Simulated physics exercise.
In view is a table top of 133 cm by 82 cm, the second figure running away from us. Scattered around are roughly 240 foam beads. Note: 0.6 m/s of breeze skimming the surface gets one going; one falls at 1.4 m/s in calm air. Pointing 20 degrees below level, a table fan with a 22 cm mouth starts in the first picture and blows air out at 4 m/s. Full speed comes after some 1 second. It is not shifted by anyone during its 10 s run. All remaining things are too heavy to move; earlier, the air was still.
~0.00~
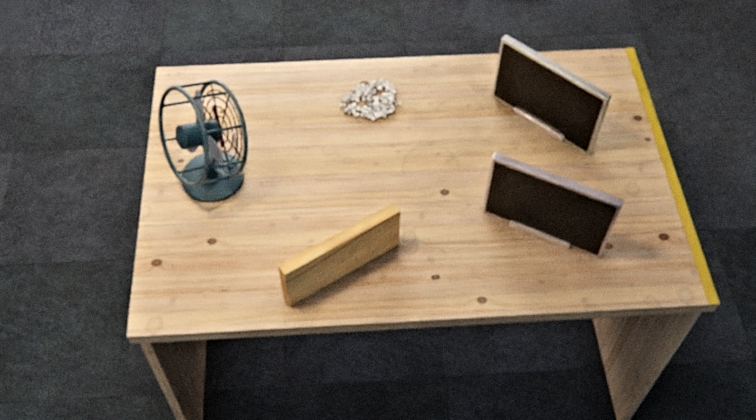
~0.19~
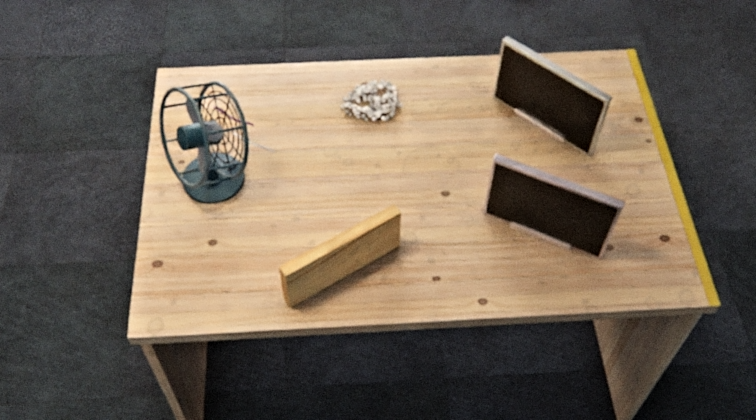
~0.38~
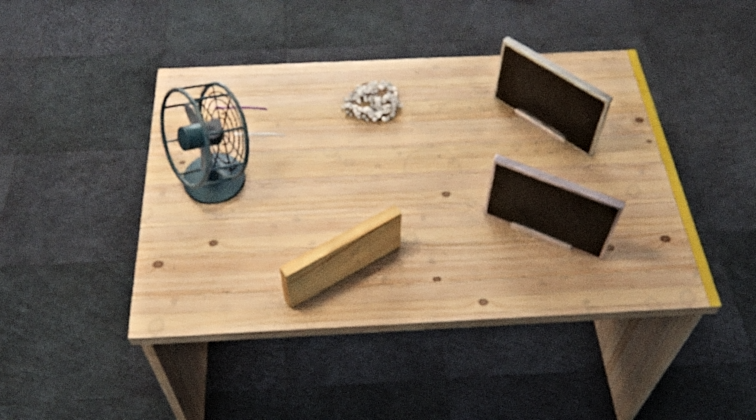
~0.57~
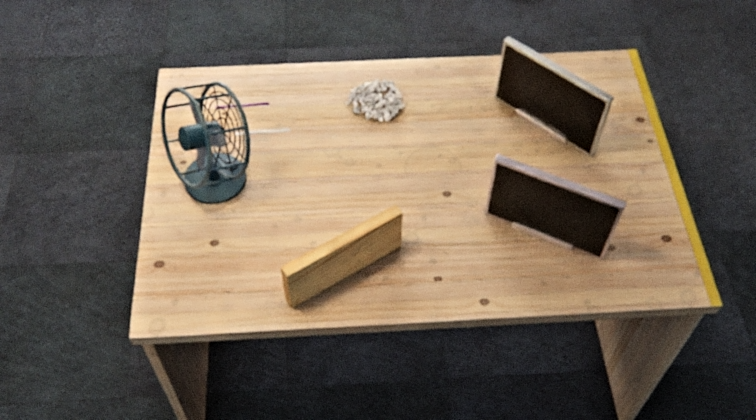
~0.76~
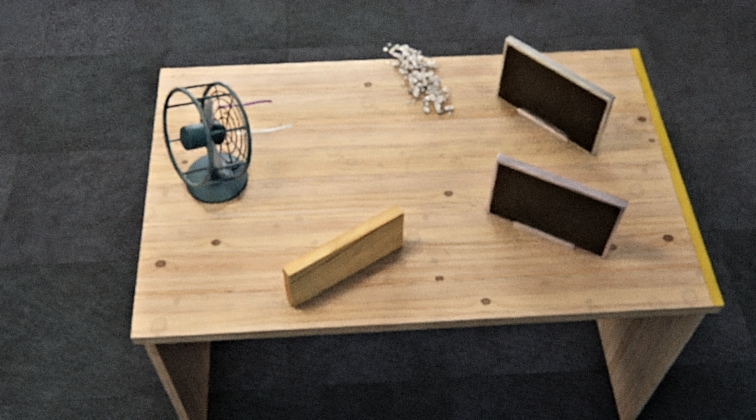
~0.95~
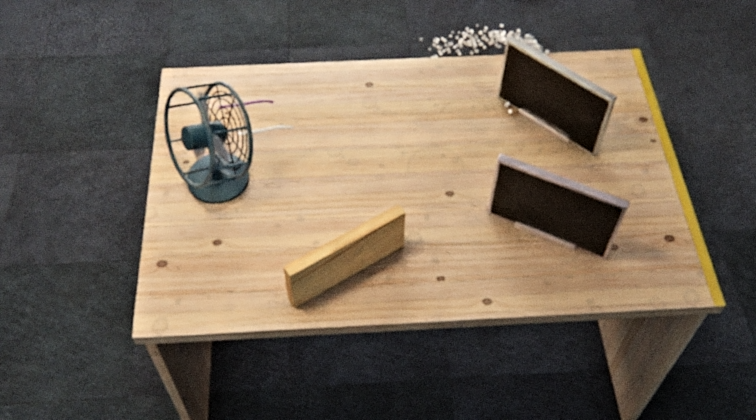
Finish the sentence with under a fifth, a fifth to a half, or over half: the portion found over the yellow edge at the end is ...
The portion found there is under a fifth.
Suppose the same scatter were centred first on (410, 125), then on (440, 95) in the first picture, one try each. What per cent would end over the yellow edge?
First try 70 %, second try 10 %.
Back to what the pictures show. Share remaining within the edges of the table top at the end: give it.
Share at the end: Around 0 %.
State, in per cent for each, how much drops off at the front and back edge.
0 % front, 100 % back.
After 2.0 s, 1 % are over the yellow edge; 98 % have settled or left.
After 3.2 s, 1 % are over the yellow edge; 100 % have settled or left.
After 5.5 s, 1 % are over the yellow edge; 100 % have settled or left.
After 10.0 s, at the end, 1 % are over the yellow edge.
